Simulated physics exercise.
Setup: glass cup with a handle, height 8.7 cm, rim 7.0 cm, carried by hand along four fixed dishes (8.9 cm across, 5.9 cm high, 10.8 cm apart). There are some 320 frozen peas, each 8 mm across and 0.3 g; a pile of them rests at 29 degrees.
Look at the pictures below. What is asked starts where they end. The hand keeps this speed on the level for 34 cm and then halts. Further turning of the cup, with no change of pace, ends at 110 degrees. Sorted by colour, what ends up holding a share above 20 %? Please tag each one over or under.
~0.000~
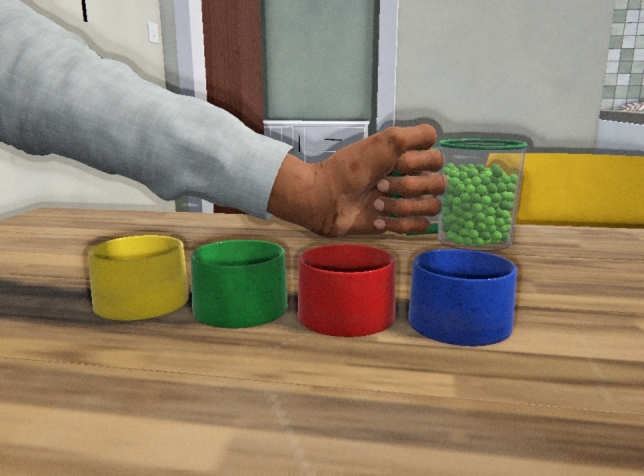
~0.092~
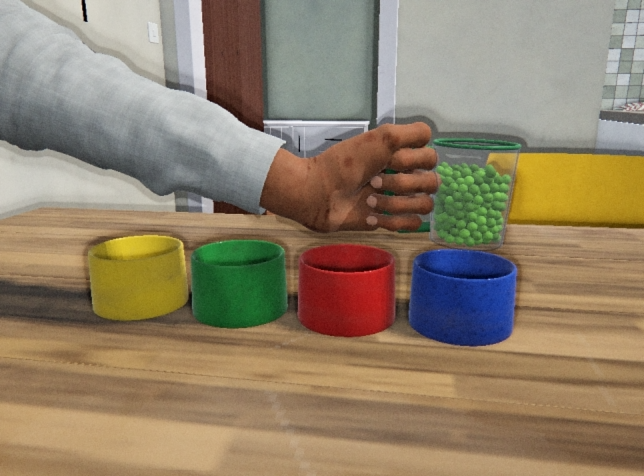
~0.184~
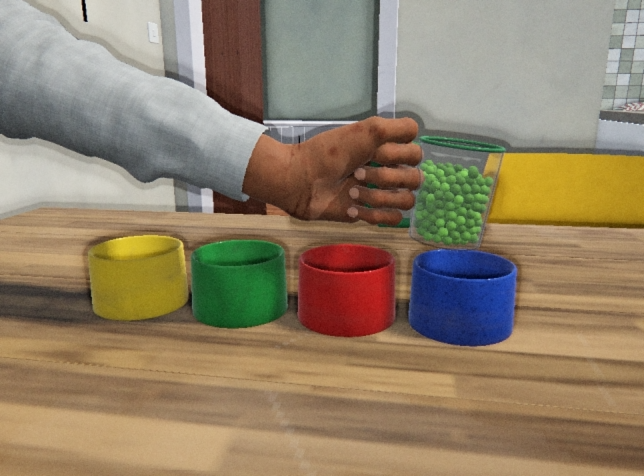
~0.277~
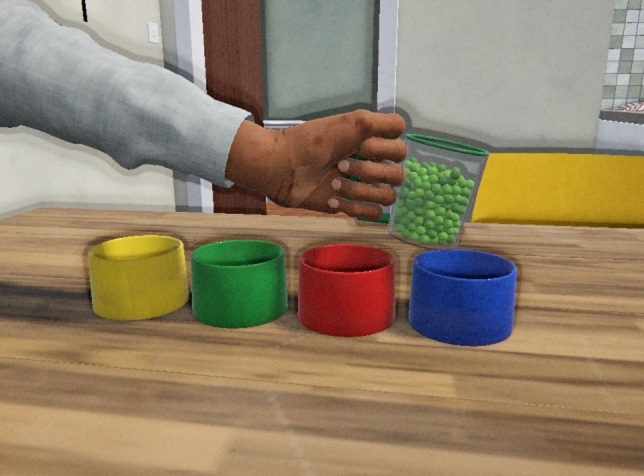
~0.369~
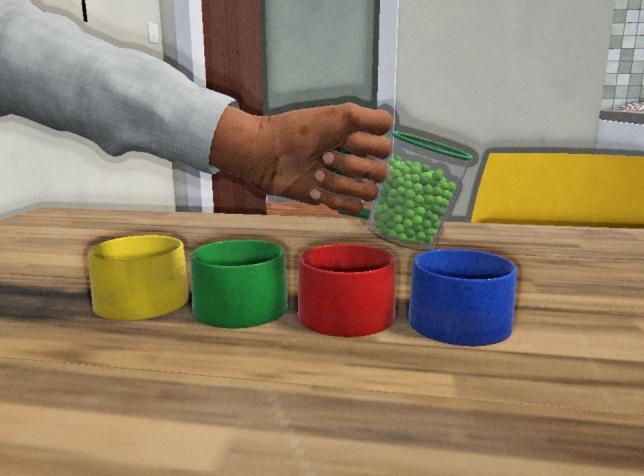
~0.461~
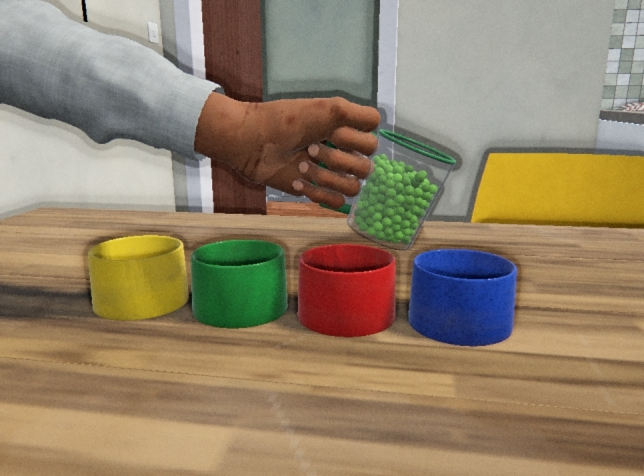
Red dish - under; blue dish - under; green dish - under; yellow dish - over; counter - over.
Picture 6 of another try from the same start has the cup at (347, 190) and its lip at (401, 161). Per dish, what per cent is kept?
Red: 0 / blue: 0 / green: 10 / yellow: 30.
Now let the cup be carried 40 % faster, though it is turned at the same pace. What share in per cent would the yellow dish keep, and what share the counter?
Shares - yellow 30, counter 60.
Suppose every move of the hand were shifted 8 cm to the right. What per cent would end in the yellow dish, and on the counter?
Result - yellow 0 / counter 10.
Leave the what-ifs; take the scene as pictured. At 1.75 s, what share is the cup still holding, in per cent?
My estimate is about 100 per cent.
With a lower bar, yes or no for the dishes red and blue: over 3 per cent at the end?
For red, it does not, for blue, it does not.
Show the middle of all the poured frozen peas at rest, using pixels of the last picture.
I'd put it at about (180, 296).
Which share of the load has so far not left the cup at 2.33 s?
My guess is near 35 per cent.
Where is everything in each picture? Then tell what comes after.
Cup at (478, 194), tilt 0 degrees, lip at (524, 145), moved 0.0 cm; middle of the pieces at (478, 200); blue dish at (464, 264); red dish at (347, 258); green dish at (238, 253); yellow dish at (137, 248), in the first frame.
Cup at (470, 193), tilt 2 degrees, lip at (518, 146), moved 0.6 cm; middle of the pieces at (471, 200), in the second frame.
Cup at (452, 193), tilt 7 degrees, lip at (503, 149), moved 2.2 cm; middle of the pieces at (452, 200), in the third frame.
Cup at (434, 192), tilt 12 degrees, lip at (487, 153), moved 3.8 cm; middle of the pieces at (433, 199), in the fourth frame.
Cup at (415, 192), tilt 17 degrees, lip at (471, 158), moved 5.4 cm; middle of the pieces at (414, 199), in the fifth frame.
Cup at (397, 191), tilt 21 degrees, lip at (454, 162), moved 7.0 cm; middle of the pieces at (395, 198); blue dish at (464, 264); red dish at (347, 258); green dish at (238, 253); yellow dish at (137, 248). The cup turns about 55 degrees a second and travels 18 cm a second, in the sixth frame.
After 1.23 s, tilt 62 degrees; cup holds 100 %.
After 1.75 s, tilt 90 degrees; cup holds 100 %.
After 2.33 s, tilt 110 degrees; cup holds 35 %, green 10 %, yellow 25 %.
By 3.3 s all is still; red 0 %, blue 0 %, green 15 %, yellow 40 %, counter 50 %.
